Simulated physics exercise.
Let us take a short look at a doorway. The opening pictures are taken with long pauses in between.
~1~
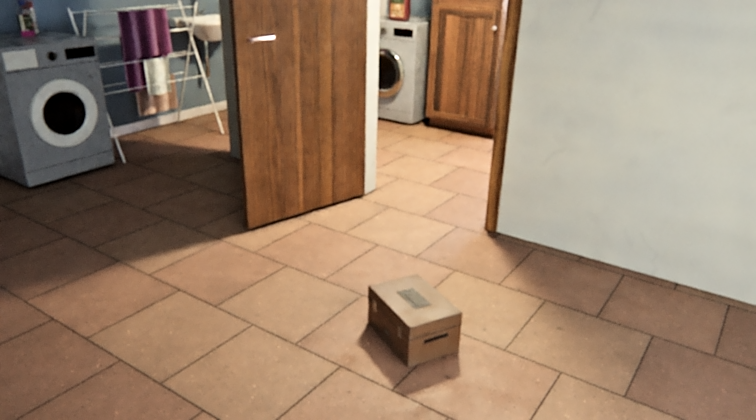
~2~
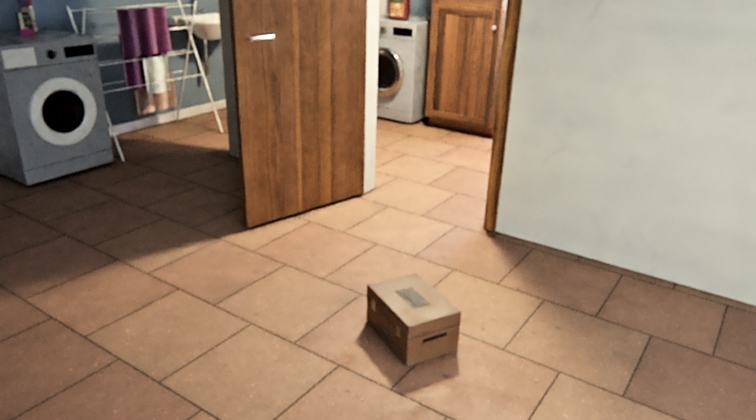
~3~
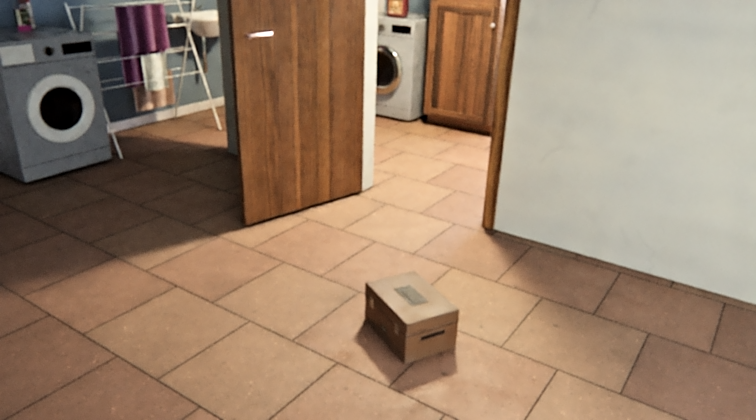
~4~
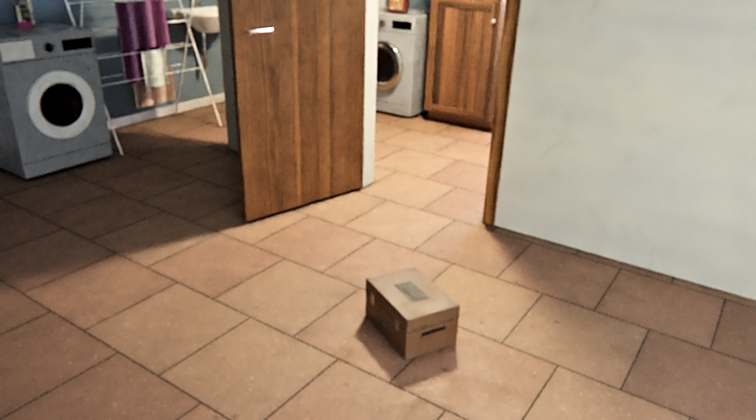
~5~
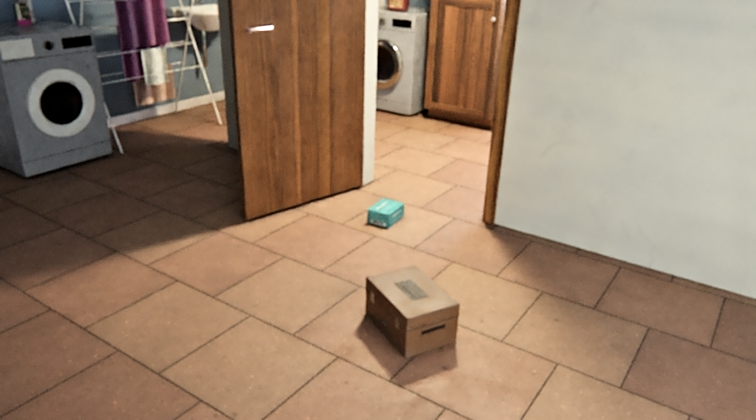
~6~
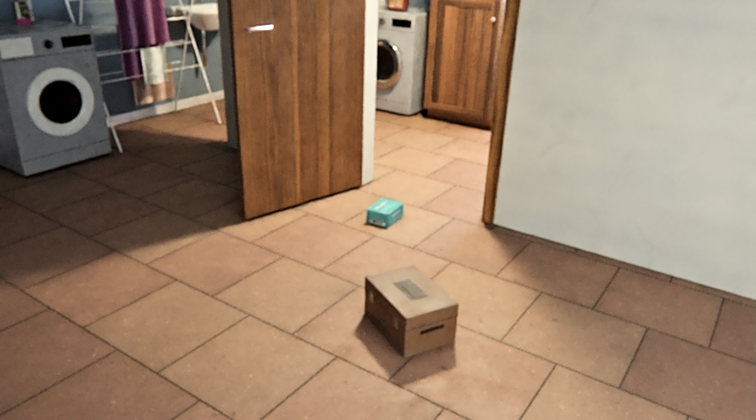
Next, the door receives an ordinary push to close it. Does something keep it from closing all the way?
No, it closes completely.
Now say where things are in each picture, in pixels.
In the first picture, door wide open and still; brown toolbox (413, 318).
In the second picture, door wide open and still; brown toolbox (412, 317).
In the third picture, door wide open and still; brown toolbox (410, 315).
In the fourth picture, door wide open and still; brown toolbox (411, 311).
In the fifth picture, door wide open and still; brown toolbox (410, 309).
In the sixth picture, door wide open and still; turquoise box (385, 212); brown toolbox (409, 309).
Then, 0.80 s later than the last frame, open by 75°.
Then, 1.30 s later than the last frame, open by 37°; turquoise box moved about its own width near (408, 210).
Then, 1.50 s later than the last frame, open by 19°; turquoise box moved about its own width near (430, 205).
Then, 1.70 s later than the last frame, open by 1°; turquoise box moved well along near (447, 198).
When it is over, open by 0°; moved from the start, turquoise box; brown toolbox as before. End places, in pixels of the last picture, turquoise box near (457, 194).
